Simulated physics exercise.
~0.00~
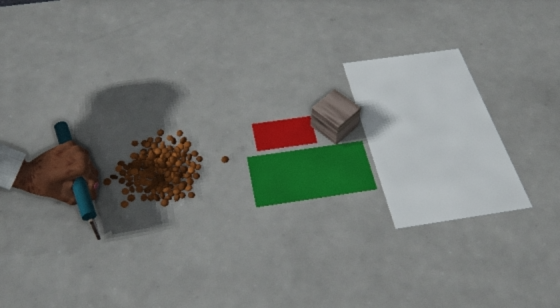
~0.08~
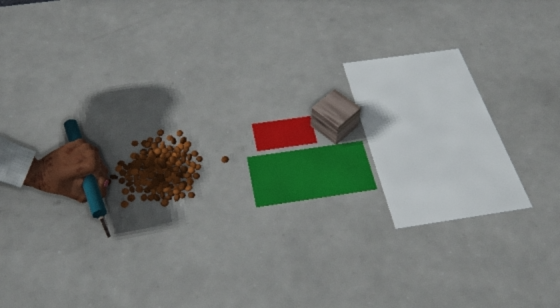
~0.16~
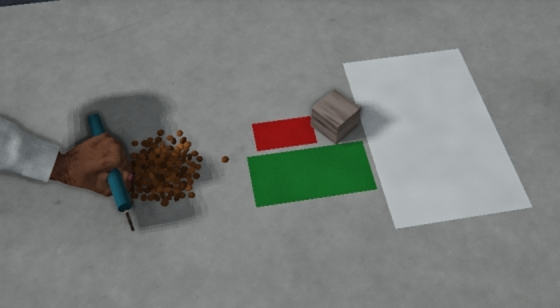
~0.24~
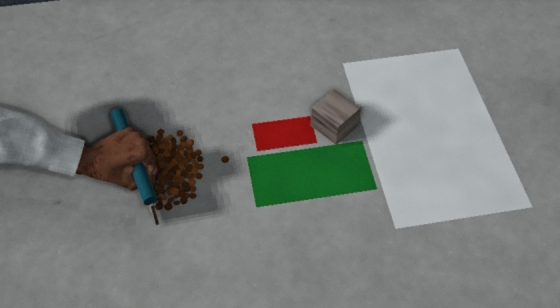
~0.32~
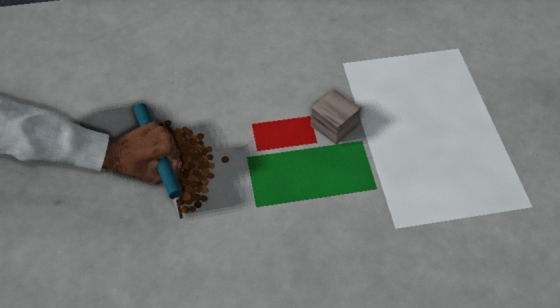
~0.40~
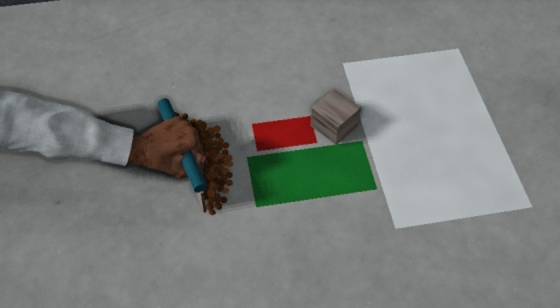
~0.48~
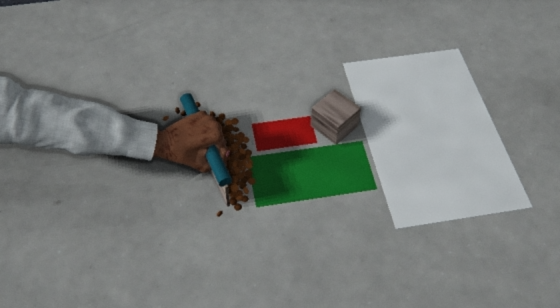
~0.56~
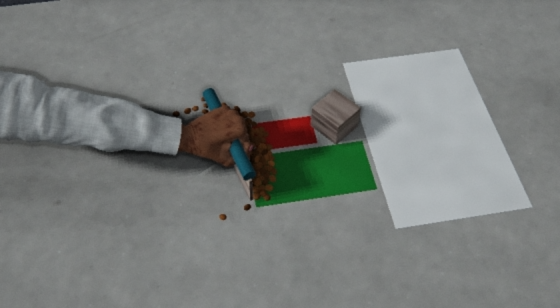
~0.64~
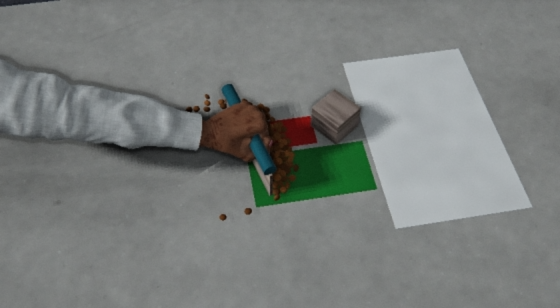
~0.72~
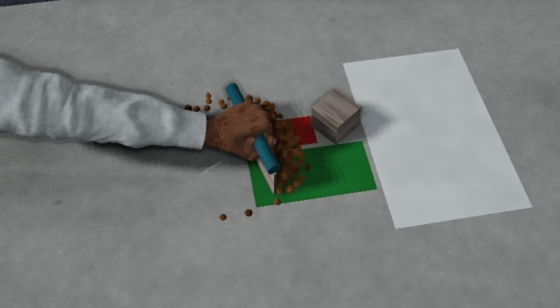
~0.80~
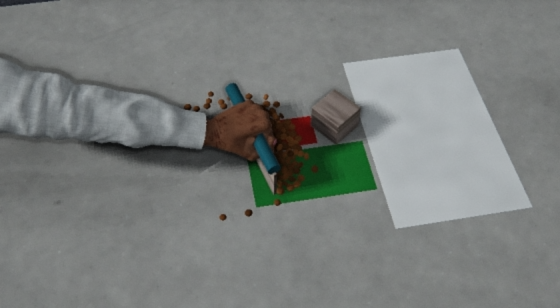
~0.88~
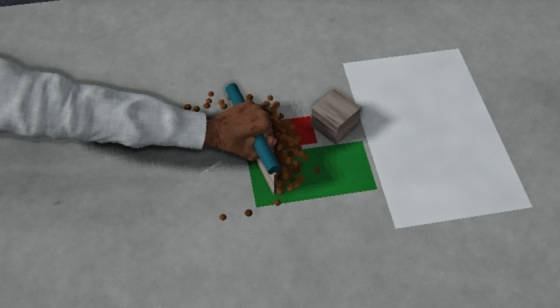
Hand with a blue-handled scraper pushing a pile of brown kibble rightwards onto red and green mats, then holding still there.
